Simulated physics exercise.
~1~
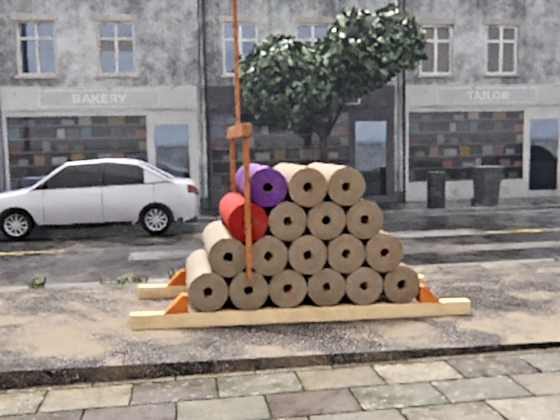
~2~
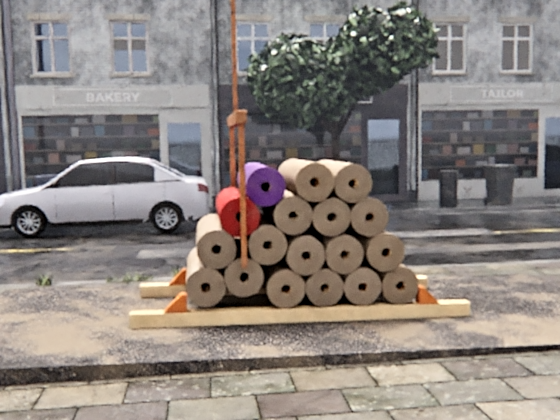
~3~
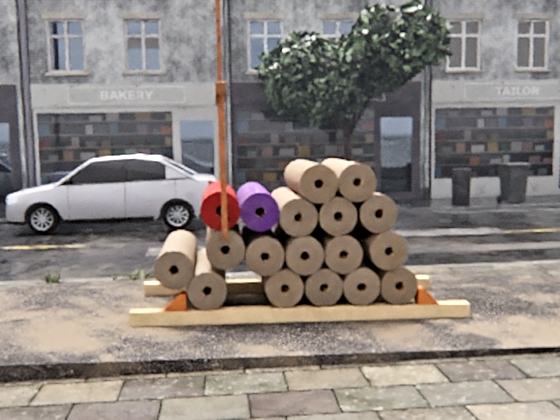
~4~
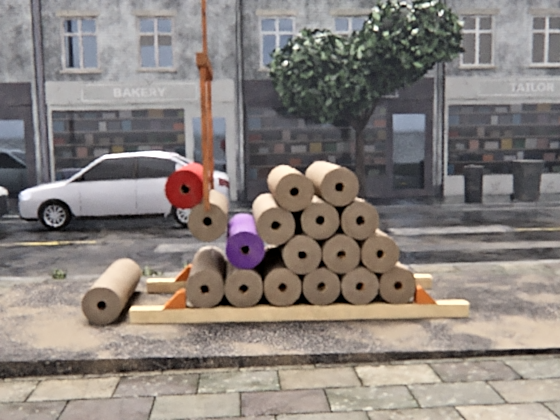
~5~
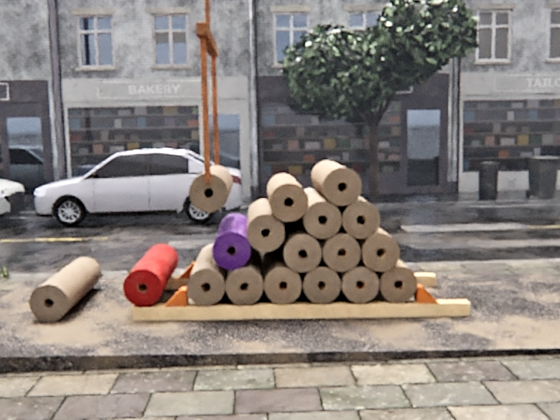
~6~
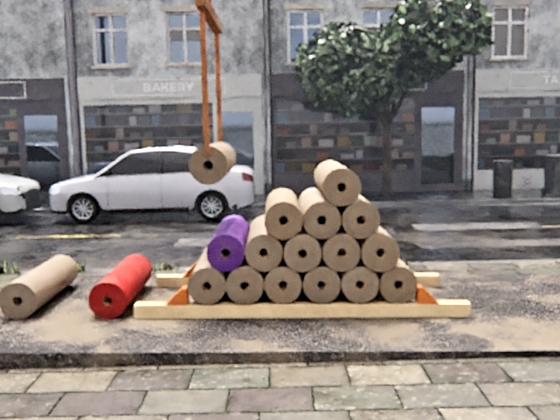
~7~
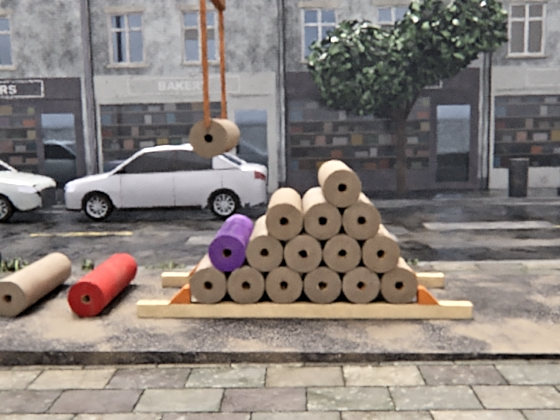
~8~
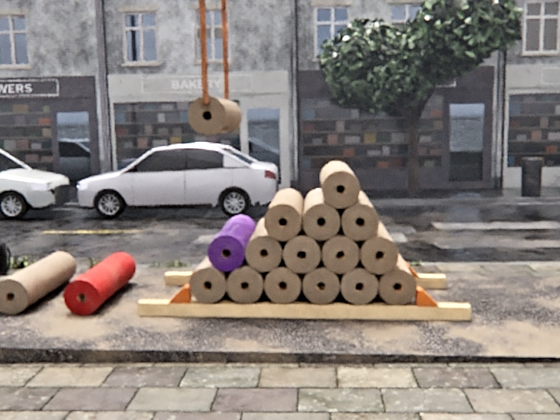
On a wet street, a crane pulling one roll from a stack, red tumbling off the left end and purple slumping lower.
